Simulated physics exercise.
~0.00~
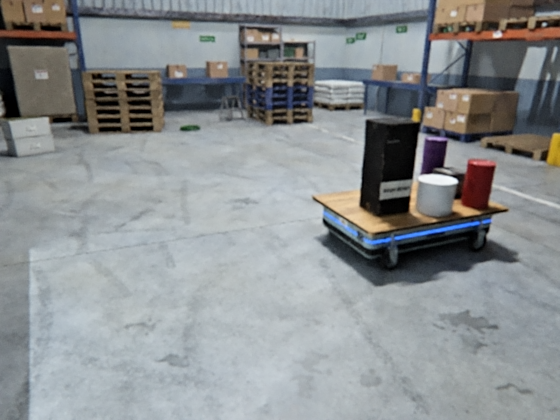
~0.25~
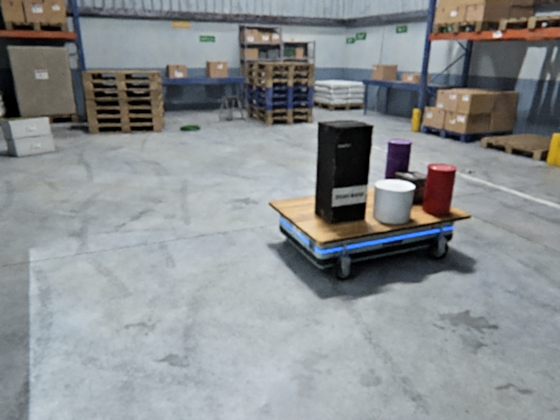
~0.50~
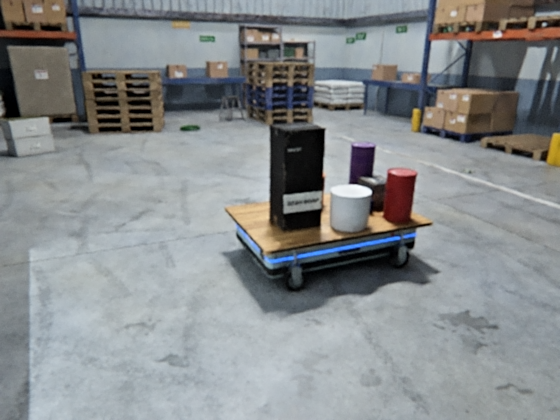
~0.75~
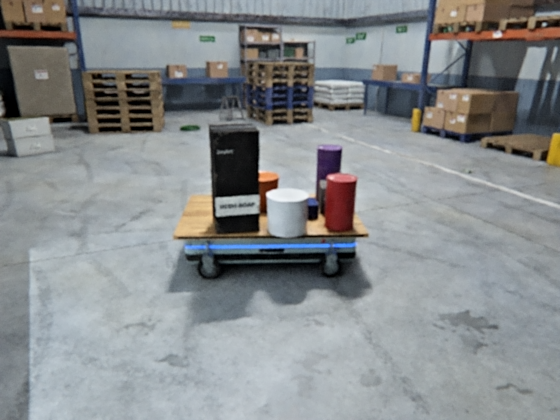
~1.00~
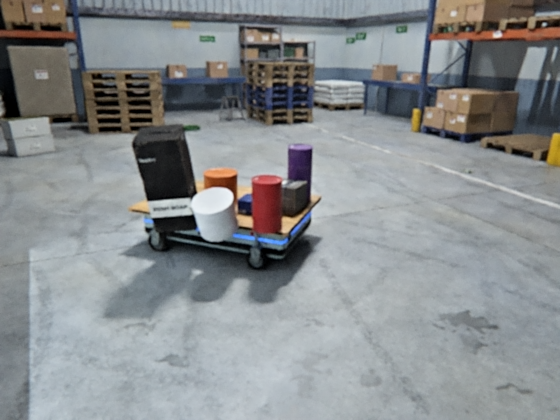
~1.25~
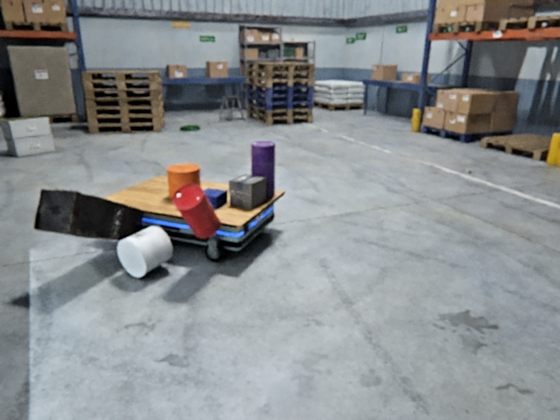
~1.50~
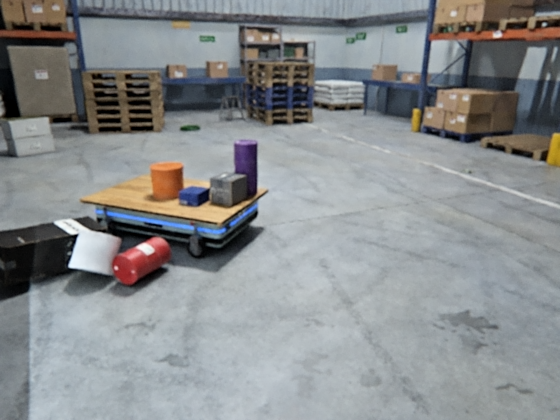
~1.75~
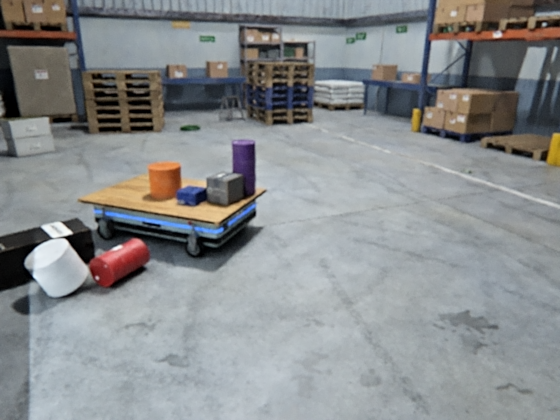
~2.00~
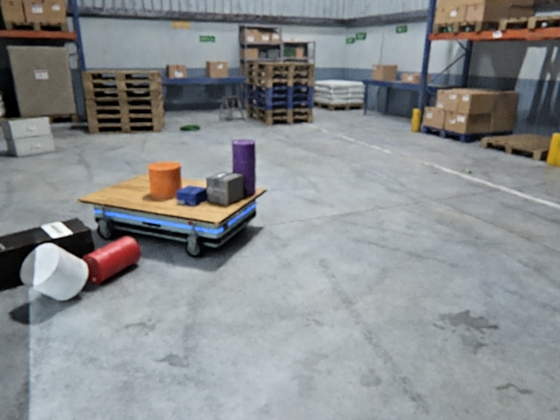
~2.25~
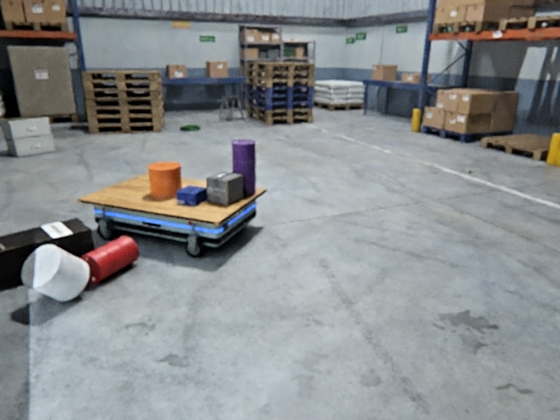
At first, a flat cart with a wooden deck and a glowing blue edge carries a tall black box, several canisters and pails, and small parcels across a warehouse floor. It rolls leftward and gradually swings around, its load still upright. As it turns further, the black box tilts at the left edge, and the white pail tips beside it. The box and pail drop to the floor, and the red canister topples after them. Finally the cart stands still with the orange pail, purple canister and blue and grey parcels aboard, the three fallen items lying at left.
